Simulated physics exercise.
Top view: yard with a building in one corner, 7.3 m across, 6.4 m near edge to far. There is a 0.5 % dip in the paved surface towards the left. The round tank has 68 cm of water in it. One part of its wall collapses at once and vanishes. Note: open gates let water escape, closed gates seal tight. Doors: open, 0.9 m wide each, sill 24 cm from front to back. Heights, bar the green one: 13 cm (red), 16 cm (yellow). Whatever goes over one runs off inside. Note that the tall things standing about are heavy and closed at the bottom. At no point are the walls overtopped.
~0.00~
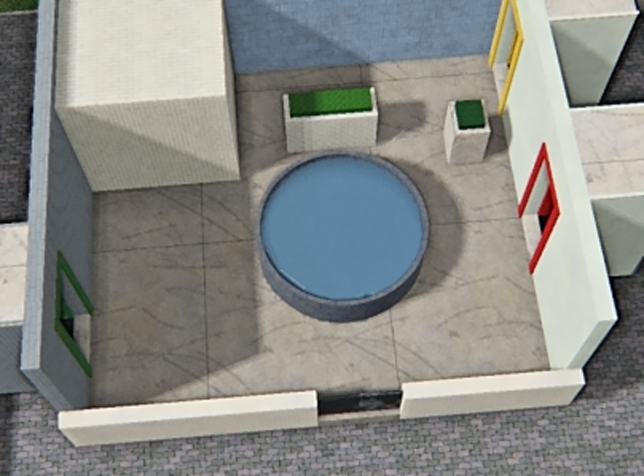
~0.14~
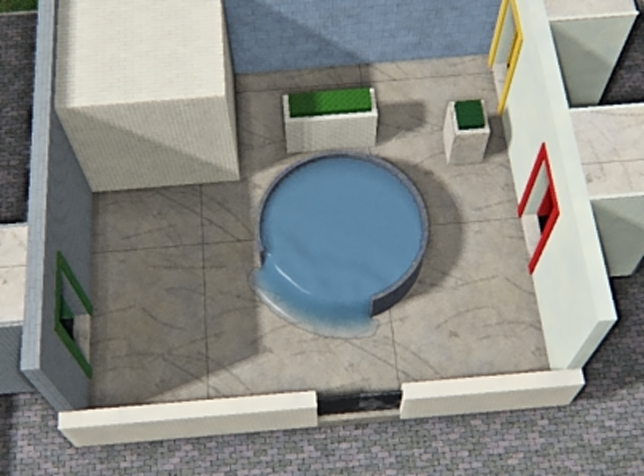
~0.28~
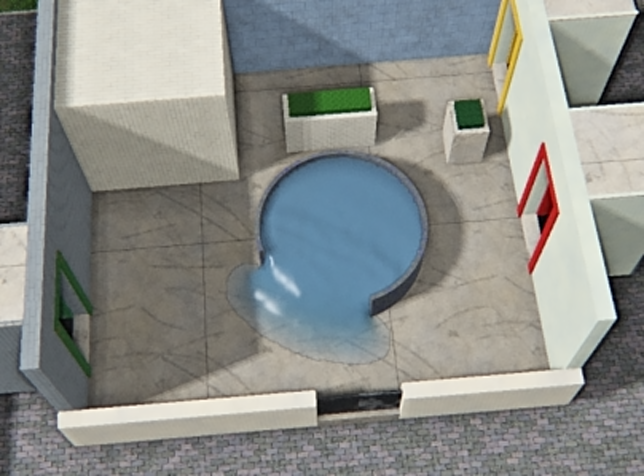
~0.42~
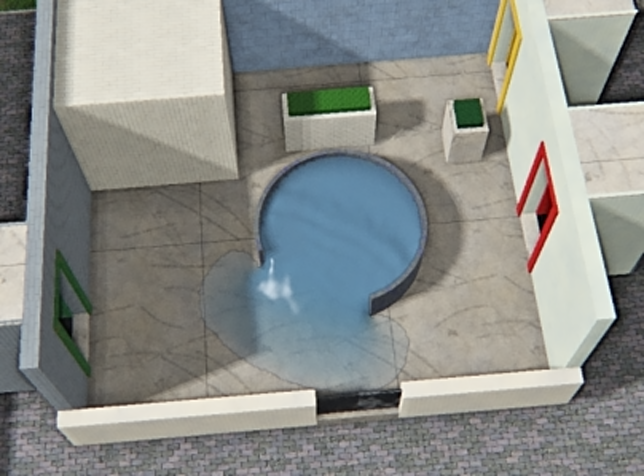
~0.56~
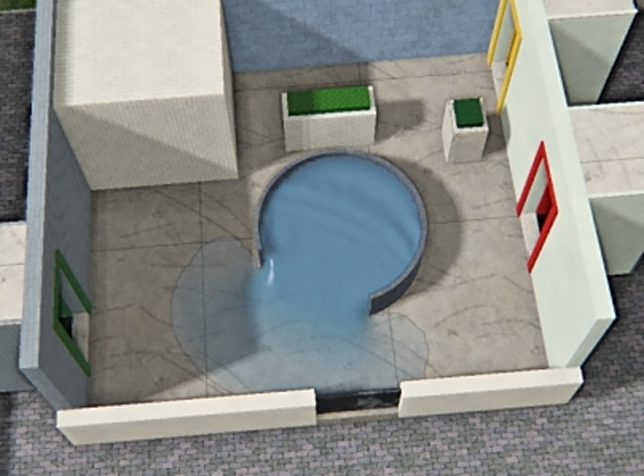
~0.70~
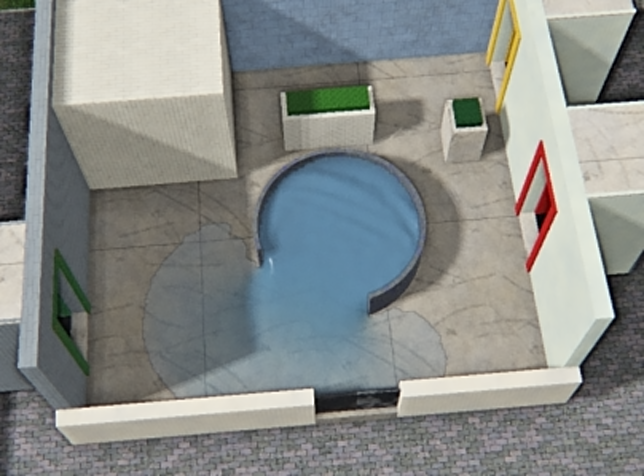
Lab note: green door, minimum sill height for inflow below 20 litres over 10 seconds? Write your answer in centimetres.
Approx. 30 cm.
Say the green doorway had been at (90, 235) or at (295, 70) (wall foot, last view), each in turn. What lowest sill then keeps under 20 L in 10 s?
About 20 and 6.5 cm.
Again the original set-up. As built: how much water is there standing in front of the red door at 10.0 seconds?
About 9.0 cm.
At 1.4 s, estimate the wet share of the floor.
About 35 per cent.
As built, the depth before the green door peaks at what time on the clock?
The level tops out around 3.0 s.
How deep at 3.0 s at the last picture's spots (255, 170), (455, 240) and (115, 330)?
About 0, 0 and 28 cm.
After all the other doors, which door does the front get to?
Last in line is the yellow one.
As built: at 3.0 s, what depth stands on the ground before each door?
Before red it's 2 cm, before yellow 0 cm, before green 31 cm.
After 1.4 s water covers 35 % of the floor, deepest (50 cm) near (87, 423); 13 cm at the green door, 0 litres in over its 11 cm sill.
After 3.0 s water covers 55 % of the floor, deepest (45 cm) near (98, 422); 31 cm at the green door, 92 litres in over its 11 cm sill.
After 10.0 s water covers 100 % of the floor, deepest (16 cm) near (87, 423); 14 cm at the green door, 313 litres in over its 11 cm sill.
At the green door as built, the water arrived by 1.1 s and peaked near 31 cm at 3.0 s.
Run again over the same 10 s with other heights there, 31 litres in over 28 cm, 12 litres over 32.5 cm. The limit of 20 litres is kept from about 30 cm up.
